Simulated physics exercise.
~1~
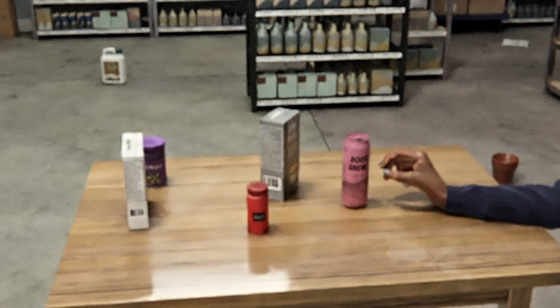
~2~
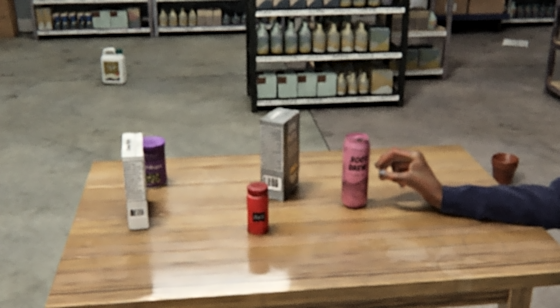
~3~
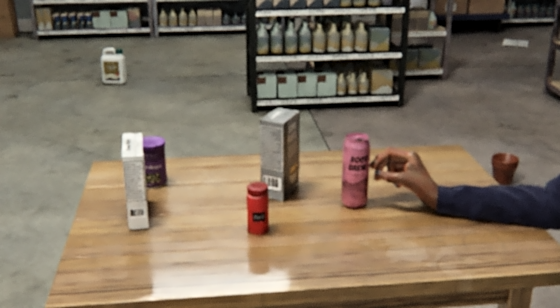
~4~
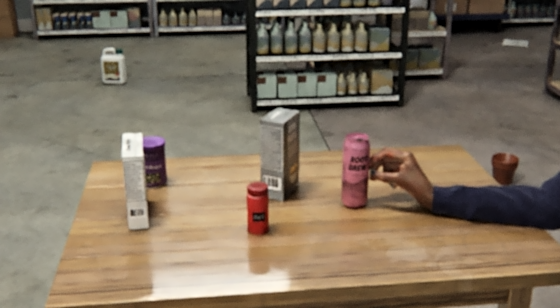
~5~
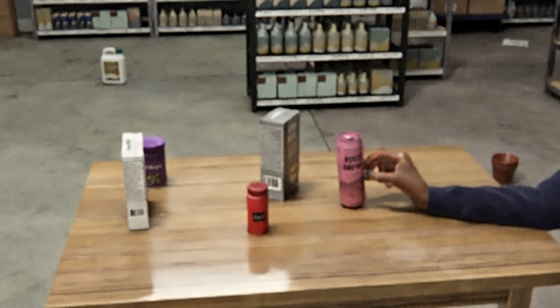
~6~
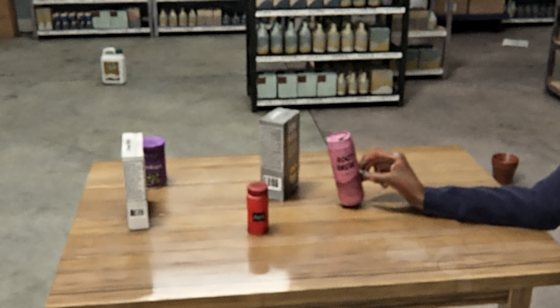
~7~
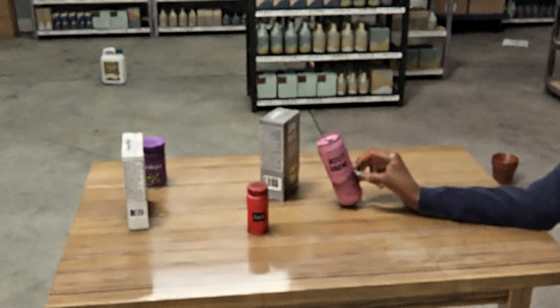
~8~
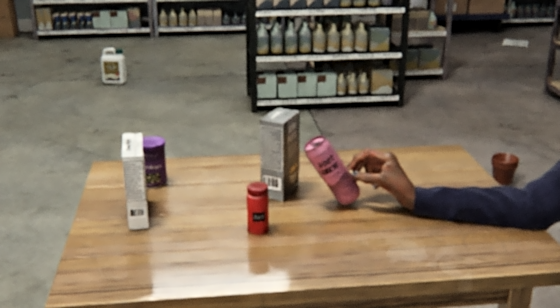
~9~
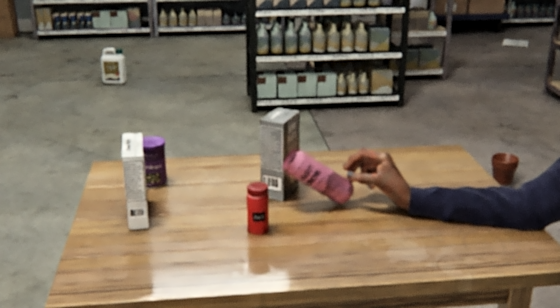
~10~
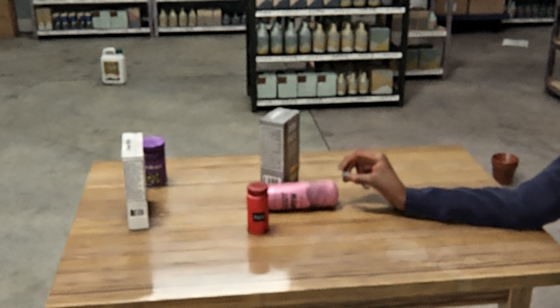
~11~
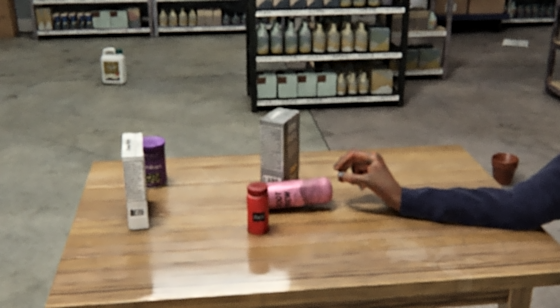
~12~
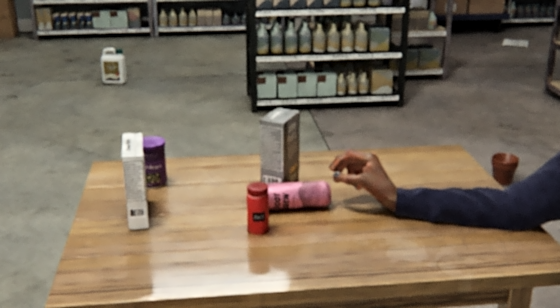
The video shows a hand reaching in from the right and pushing a pink can on a wooden table, so that it tilts left and topples onto its side, ending lying behind a red shaker while the grey packet, white packet and purple tin stay standing.
